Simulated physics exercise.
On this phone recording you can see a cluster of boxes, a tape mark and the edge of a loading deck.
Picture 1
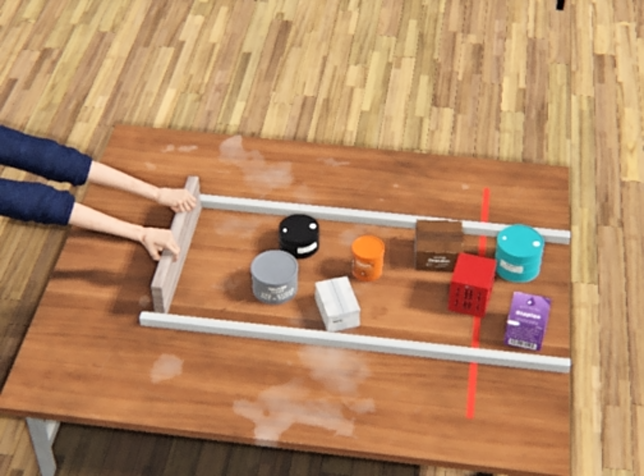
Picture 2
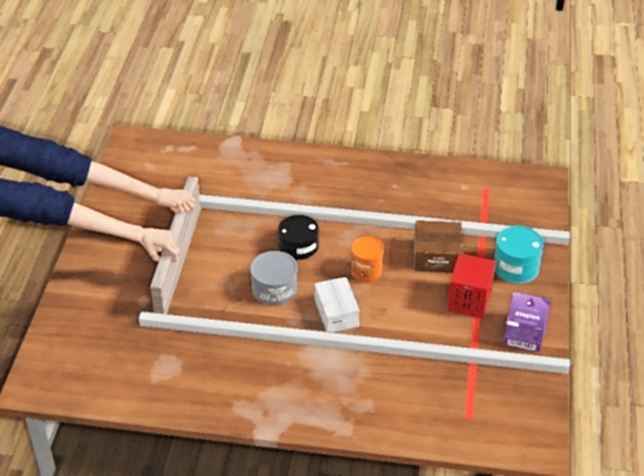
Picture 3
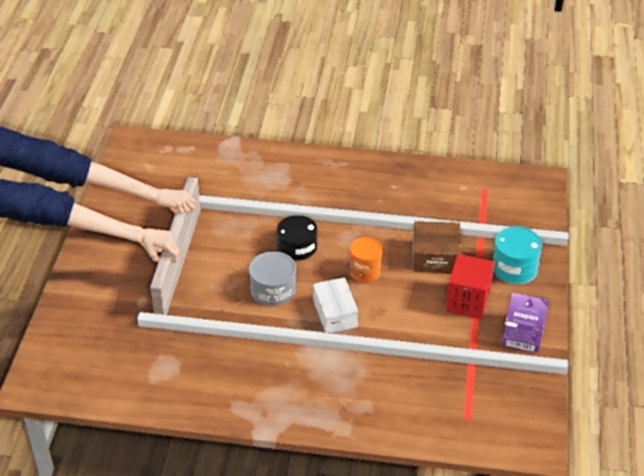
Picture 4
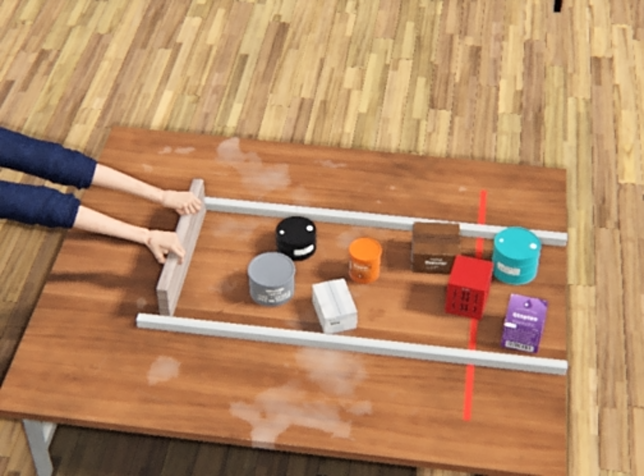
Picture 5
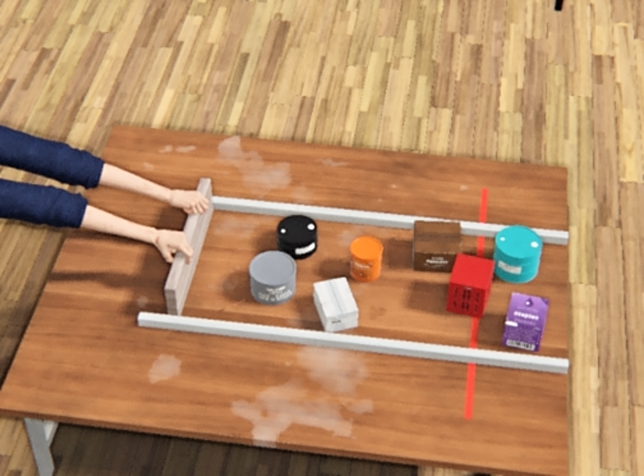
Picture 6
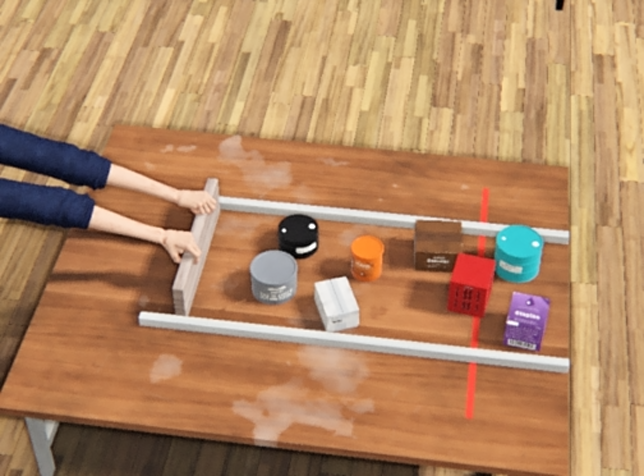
To begin with, two hands hold a plank upright at the left end of two pale rails on a wooden table, with boxes and canisters spread between the rails and a red tape line toward the right. Then the hands slide the plank slightly right, while the objects stay in place, untouched.
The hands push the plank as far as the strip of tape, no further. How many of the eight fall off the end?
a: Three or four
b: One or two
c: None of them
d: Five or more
The answer is b.
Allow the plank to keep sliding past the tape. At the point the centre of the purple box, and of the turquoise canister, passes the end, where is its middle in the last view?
The purple box puts it at (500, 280), the turquoise canister at (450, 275).
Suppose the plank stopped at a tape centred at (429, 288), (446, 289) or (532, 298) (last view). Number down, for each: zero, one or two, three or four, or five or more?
Zero; none; three or four.
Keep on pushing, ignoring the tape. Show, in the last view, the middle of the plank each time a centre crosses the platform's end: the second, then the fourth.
I'd say close to (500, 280), and after that close to (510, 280).
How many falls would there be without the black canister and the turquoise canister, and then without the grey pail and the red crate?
I'd say 0 the first time and 1 the second time.
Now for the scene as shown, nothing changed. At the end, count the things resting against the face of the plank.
That comes to 4.
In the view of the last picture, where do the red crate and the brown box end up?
Red crate at (537, 286), brown box at (548, 252).
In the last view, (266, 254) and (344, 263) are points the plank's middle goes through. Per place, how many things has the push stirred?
At the first spot the count is 1, and at the second it is 4.
Soon after, none off yet; purple box at rest near (527, 322); turquoise canister at rest near (518, 254); red crate at rest near (471, 286).
At rest, the number that fall off is one or two; fallen, turquoise canister.
